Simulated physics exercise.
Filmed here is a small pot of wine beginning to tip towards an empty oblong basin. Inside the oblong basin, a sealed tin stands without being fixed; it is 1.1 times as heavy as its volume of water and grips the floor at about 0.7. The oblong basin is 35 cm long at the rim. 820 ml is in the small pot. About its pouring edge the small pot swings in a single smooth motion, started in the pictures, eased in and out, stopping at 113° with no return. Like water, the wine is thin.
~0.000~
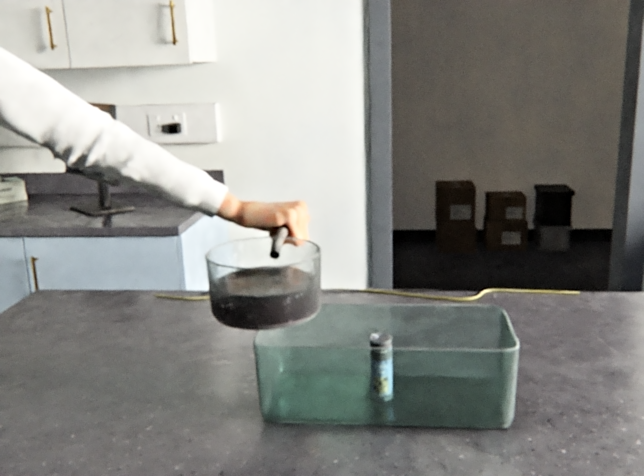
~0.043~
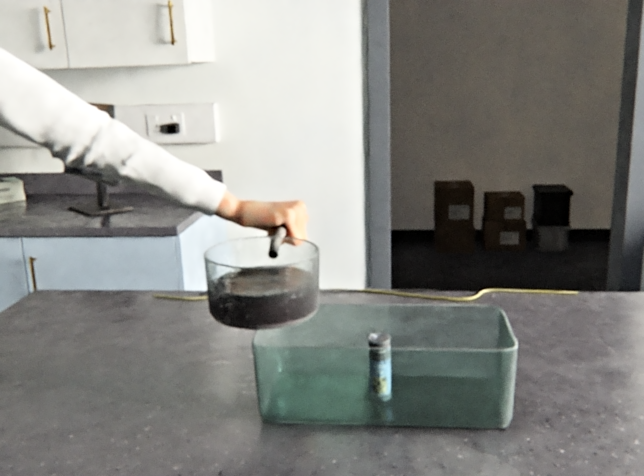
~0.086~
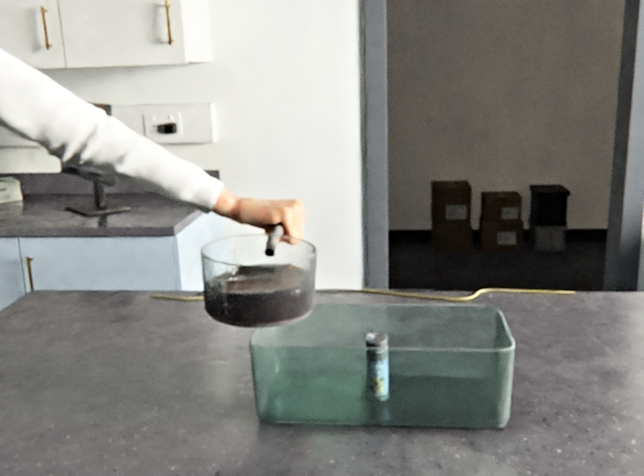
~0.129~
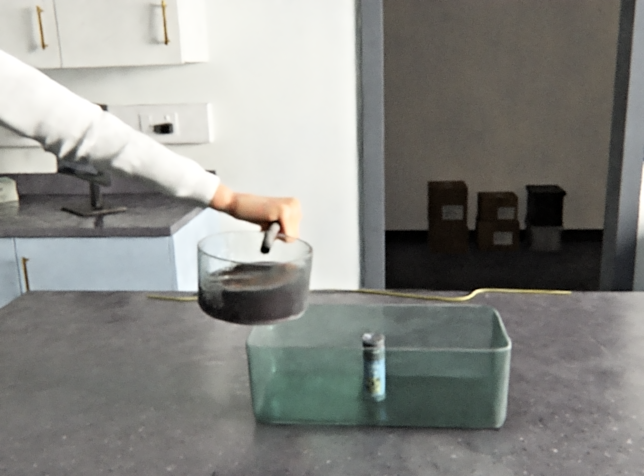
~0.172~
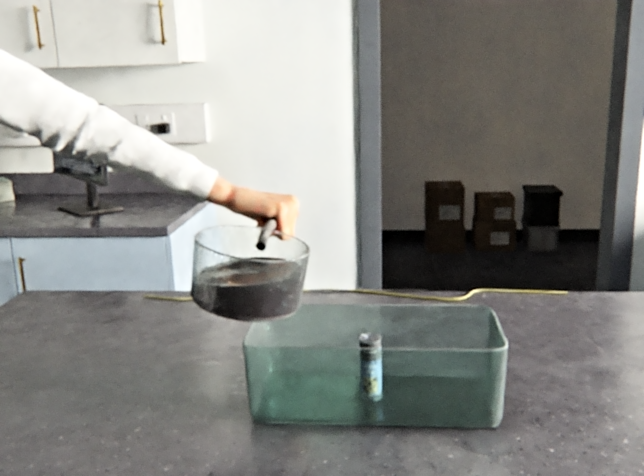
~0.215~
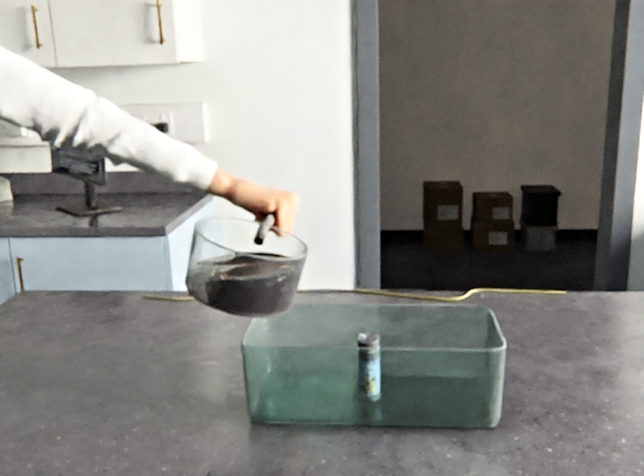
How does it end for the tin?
The tin stays on its feet.
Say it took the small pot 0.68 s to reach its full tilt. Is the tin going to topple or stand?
Result: Tin upright.
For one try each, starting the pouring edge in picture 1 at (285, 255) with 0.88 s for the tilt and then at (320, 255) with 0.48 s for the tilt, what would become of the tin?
First it tips over; then it stays on its base.
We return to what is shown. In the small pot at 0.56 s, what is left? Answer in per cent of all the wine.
Roughly 74 %.
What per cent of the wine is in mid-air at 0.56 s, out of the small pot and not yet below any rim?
26 %.
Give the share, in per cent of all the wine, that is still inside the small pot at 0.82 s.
10 %.
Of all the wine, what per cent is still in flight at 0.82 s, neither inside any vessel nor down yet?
About 20 percent.
Then, 0.56 s in, the tilt is 81° and 74 per cent is still to pour; the tin stands where it began.
Then, 0.82 s in, the tilt is 112° and 11 per cent is still to pour; the tin stands where it began.
Then, 1.09 s in, the tilt is 113° and 0 per cent is still to pour; the tin stands where it began.
Then, 1.38 s in, the tilt is 113° and 0 per cent is still to pour; the tin stands where it began.
Finally, the tin stands where it began.
